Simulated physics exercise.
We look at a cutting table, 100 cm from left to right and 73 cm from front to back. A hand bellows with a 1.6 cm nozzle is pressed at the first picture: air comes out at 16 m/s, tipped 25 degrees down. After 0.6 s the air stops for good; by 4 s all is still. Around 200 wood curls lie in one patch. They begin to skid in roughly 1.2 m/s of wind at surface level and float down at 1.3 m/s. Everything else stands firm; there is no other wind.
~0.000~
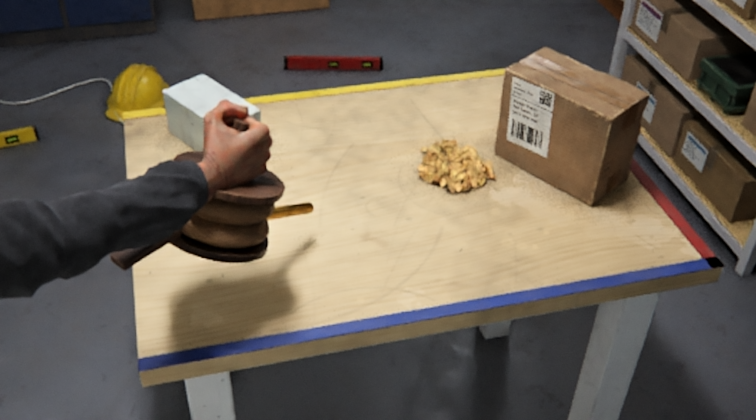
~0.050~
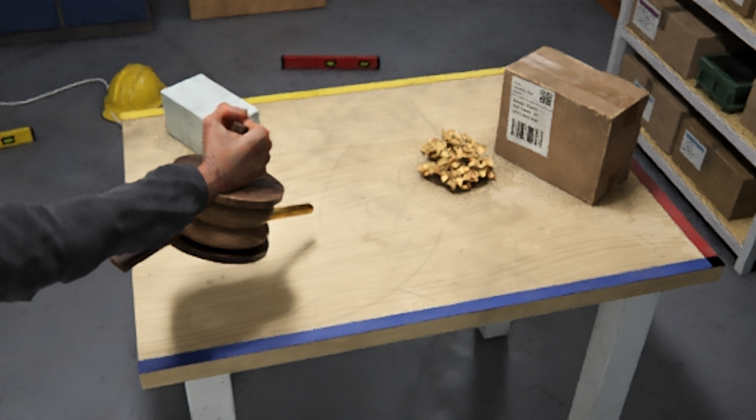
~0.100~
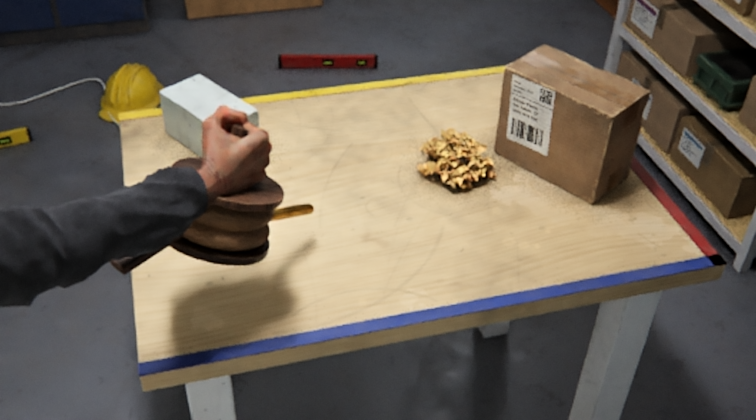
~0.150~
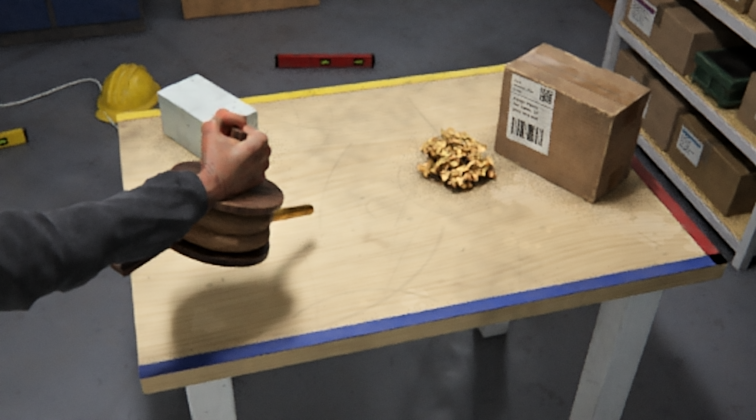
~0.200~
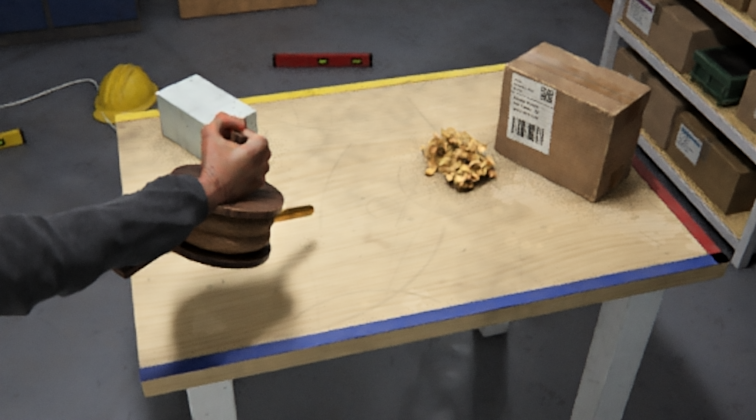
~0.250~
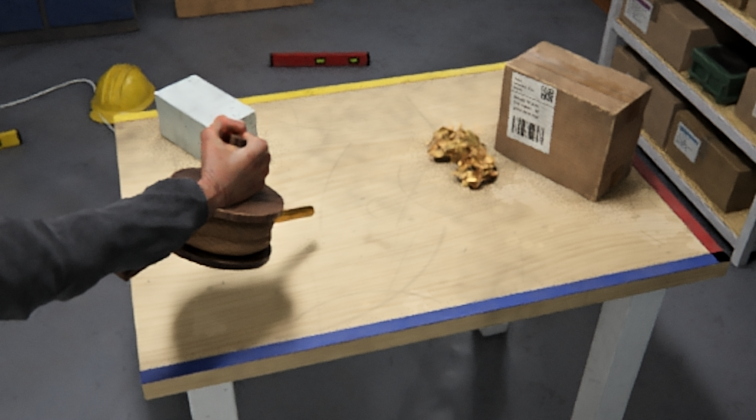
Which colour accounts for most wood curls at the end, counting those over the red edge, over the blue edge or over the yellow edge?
The biggest group is at the red one.
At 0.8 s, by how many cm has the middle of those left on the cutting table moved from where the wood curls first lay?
About 15 cm.
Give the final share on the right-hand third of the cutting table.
About 50 %.
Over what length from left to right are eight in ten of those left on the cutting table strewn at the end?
Roughly 20 cm.
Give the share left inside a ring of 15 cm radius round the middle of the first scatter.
Some 30 per cent.
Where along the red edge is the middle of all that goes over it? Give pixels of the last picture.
Around (566, 77).
After 0.8 s, 55 % are still on the top, 9 % are over the yellow edge, 0 % over the blue edge and 36 % over the red edge; the middle of those left on the top is near (516, 161).
After 1.3 s, 53 % are still on the top, 9 % are over the yellow edge, 0 % over the blue edge and 38 % over the red edge; the middle of those left on the top is near (517, 160).
After 2.2 s, 53 % are still on the top, 9 % are over the yellow edge, 0 % over the blue edge and 38 % over the red edge; the middle of those left on the top is near (517, 160).
After 4.0 s, at the end, 9 % are over the yellow edge, 0 % over the blue edge and 38 % over the red edge; the middle of those left on the top is near (517, 160).
